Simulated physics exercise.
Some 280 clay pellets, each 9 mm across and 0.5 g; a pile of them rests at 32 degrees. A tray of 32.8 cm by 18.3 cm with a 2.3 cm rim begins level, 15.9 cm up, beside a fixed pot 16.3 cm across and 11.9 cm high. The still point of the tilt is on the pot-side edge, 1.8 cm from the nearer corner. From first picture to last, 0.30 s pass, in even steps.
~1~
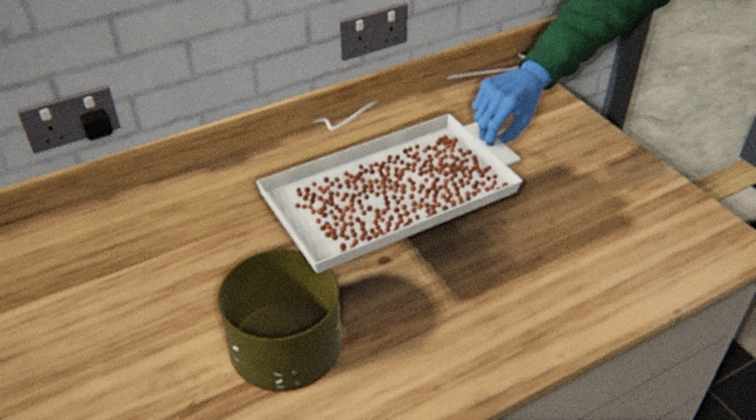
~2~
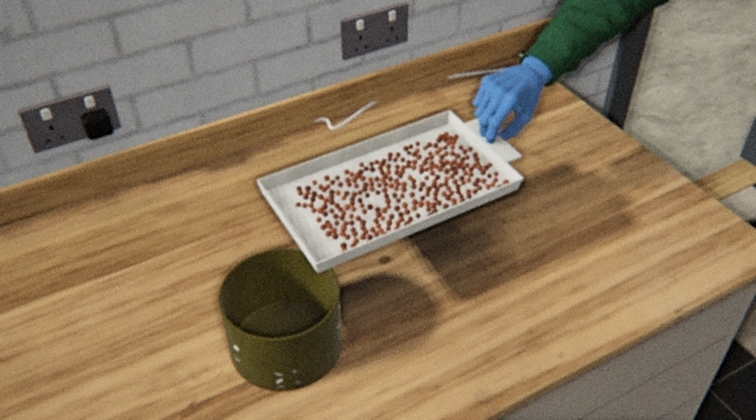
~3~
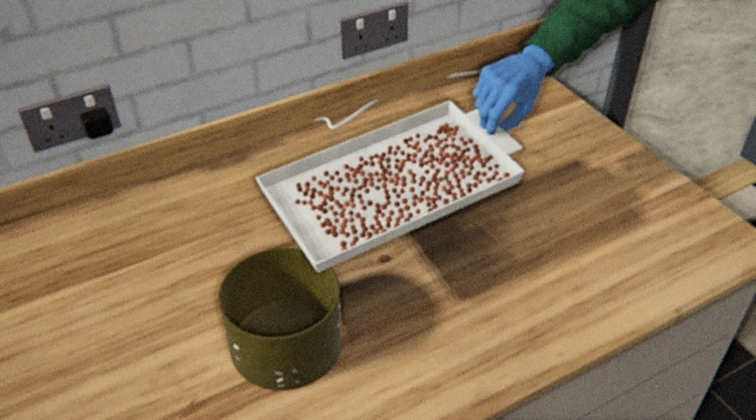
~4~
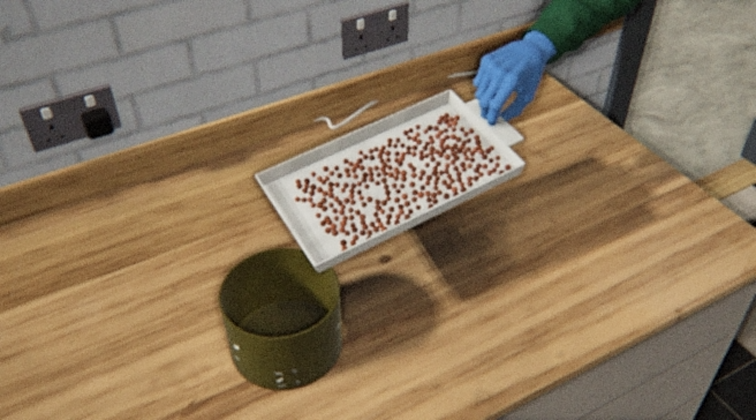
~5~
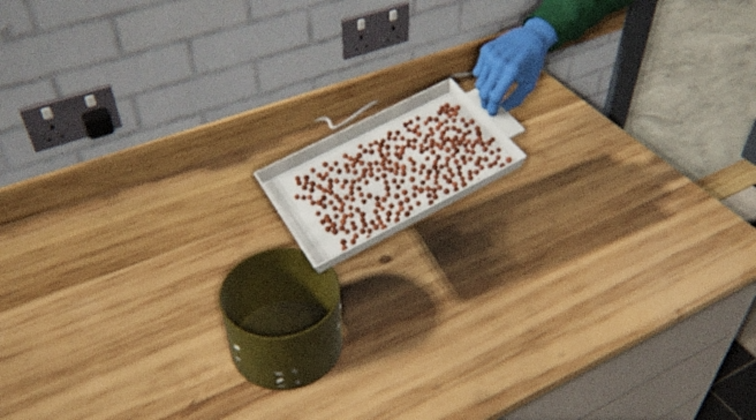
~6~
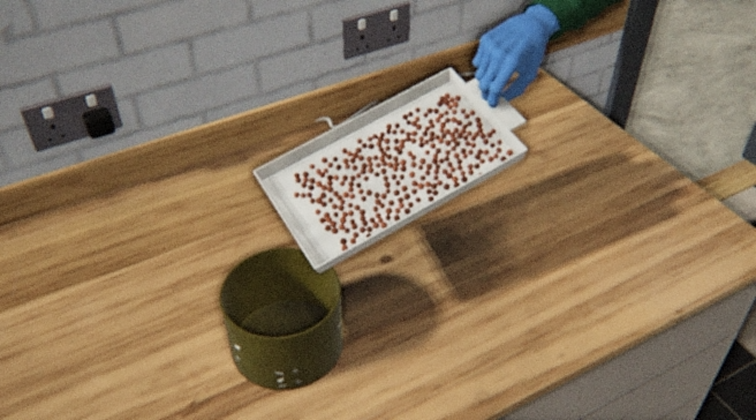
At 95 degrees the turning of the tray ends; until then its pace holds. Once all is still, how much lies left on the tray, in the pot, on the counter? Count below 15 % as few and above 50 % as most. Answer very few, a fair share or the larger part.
Tray: Very few, pot: The larger part, counter: A fair share.
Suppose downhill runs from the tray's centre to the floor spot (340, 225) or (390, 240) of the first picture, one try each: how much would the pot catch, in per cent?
Some 85 and 20 per cent.
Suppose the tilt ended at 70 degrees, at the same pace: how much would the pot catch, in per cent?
Then about 5 per cent.
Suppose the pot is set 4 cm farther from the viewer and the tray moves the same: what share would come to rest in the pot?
In that case some 30 per cent.
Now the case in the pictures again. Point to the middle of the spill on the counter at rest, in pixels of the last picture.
At about (316, 409).
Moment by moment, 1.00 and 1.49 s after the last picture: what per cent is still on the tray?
In turn: 95, 25.
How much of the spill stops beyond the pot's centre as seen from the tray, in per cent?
Roughly 50 per cent.
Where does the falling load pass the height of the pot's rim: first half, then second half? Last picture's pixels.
At about (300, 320), then at (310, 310).
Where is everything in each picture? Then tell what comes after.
The first frame shows tray tilt 0 degrees, front corners at (317, 261) and (518, 180); middle of the pieces at (403, 186); pot at (278, 292).
The second frame shows tray tilt 1 degrees, front corners at (317, 260) and (518, 177); middle of the pieces at (404, 184).
The third frame shows tray tilt 4 degrees, front corners at (317, 260) and (519, 170), lowest corner left front; middle of the pieces at (404, 179).
The fourth frame shows tray tilt 8 degrees, front corners at (317, 262) and (520, 163), lowest corner left front; middle of the pieces at (404, 173).
The fifth frame shows tray tilt 11 degrees, front corners at (316, 263) and (521, 156), lowest corner left front; middle of the pieces at (404, 168).
The sixth frame shows tray tilt 15 degrees, front corners at (316, 264) and (522, 149), lowest corner left front; middle of the pieces at (403, 163); pot at (280, 291).
Then, 0.60 s after the last picture, tilt 53 degrees; the tray holds 100 %, the pot 0 %.
Then, 1.00 s after the last picture, tilt 78 degrees; the tray holds 95 %, the pot 5 %.
Then, 1.49 s after the last picture, tilt 95 degrees; the tray holds 25 %, the pot 45 %.
In the end, tray 0 %, pot 75 %, counter 25 %.
